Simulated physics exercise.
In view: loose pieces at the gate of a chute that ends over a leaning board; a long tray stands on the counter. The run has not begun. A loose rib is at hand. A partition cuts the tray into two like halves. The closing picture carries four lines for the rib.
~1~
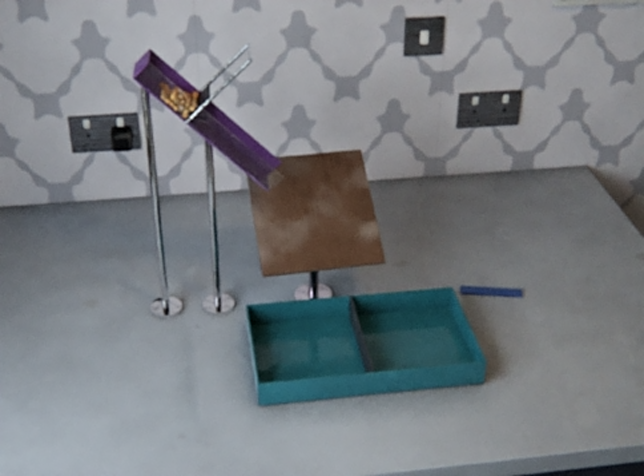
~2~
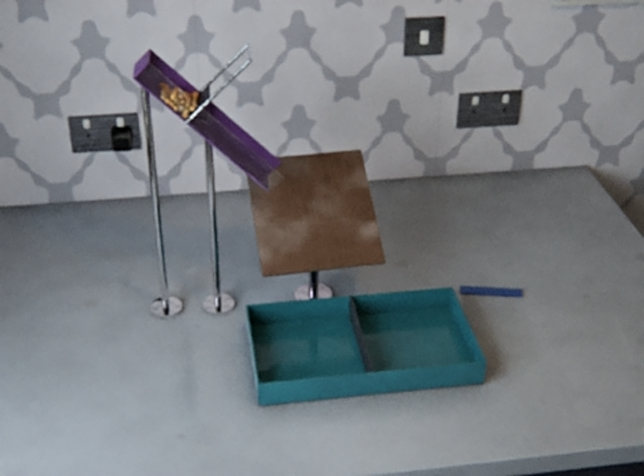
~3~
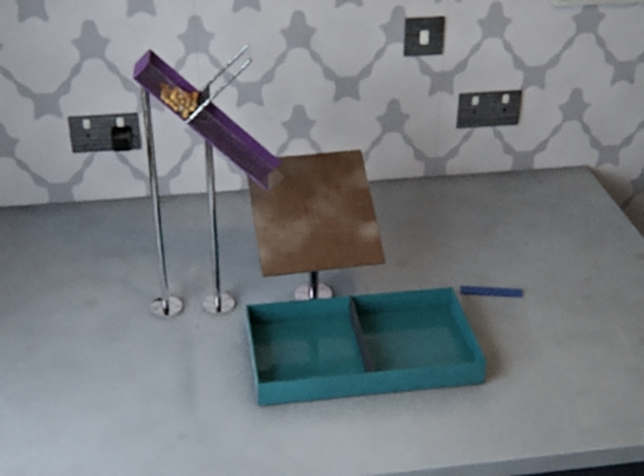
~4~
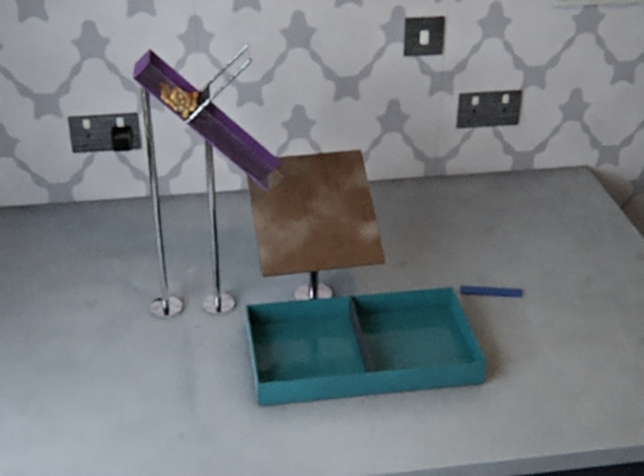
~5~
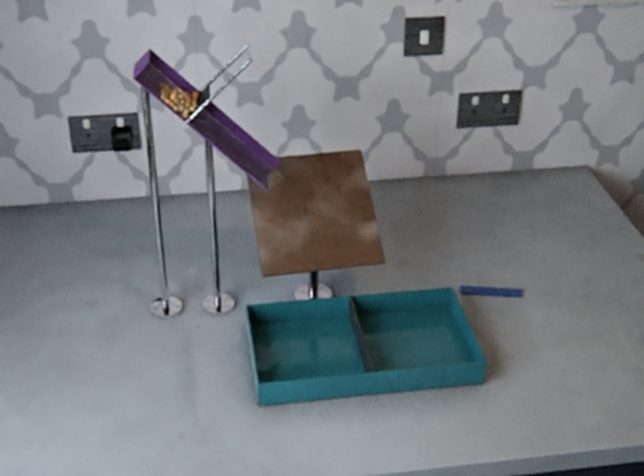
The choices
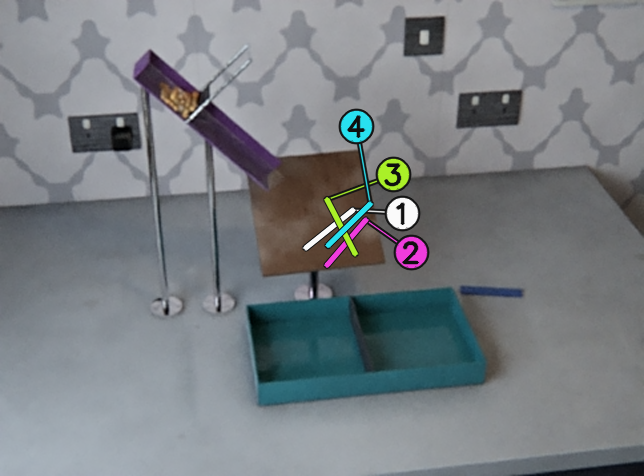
A purple chute holding small wooden beads stands motionless above a brown board and teal tray.
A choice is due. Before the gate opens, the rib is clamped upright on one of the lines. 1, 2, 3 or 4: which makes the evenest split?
3 is best.
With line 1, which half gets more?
More lands on the left.
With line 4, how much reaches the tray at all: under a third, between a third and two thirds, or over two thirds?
Over two thirds.
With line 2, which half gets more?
The left half.
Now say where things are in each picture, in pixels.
The first picture shows load behind the gate at (182, 101), round wooden beads; lip of the chute at (268, 184), sloping fairly steeply.
The second picture shows middle of the board at (314, 210), tilted fairly steeply; middle of its low edge at (325, 269); of its high edge at (303, 154).
The third picture shows front corners of the tray at (258, 384) and (486, 362); front end of its middle wall at (374, 373); gate still shut at (206, 95).
The fourth picture shows middle of the load at (182, 101); lip at (268, 184).
The fifth picture shows middle of the load at (182, 101); lip at (268, 184).
On the marked copy, line 1 from (353, 210) to (305, 247); line 2 from (365, 219) to (326, 265); line 3 from (327, 199) to (355, 253); line 4 from (370, 204) to (328, 245).
For line 1, of what is caught, most in the left half, a small part in the right.
For line 2, of what is caught, nearly all in the left half, a stray few in the right.
For line 3, of what is caught, about a third in the left half, about two thirds in the right.
For line 4, of what is caught, most in the left half, a small part in the right.
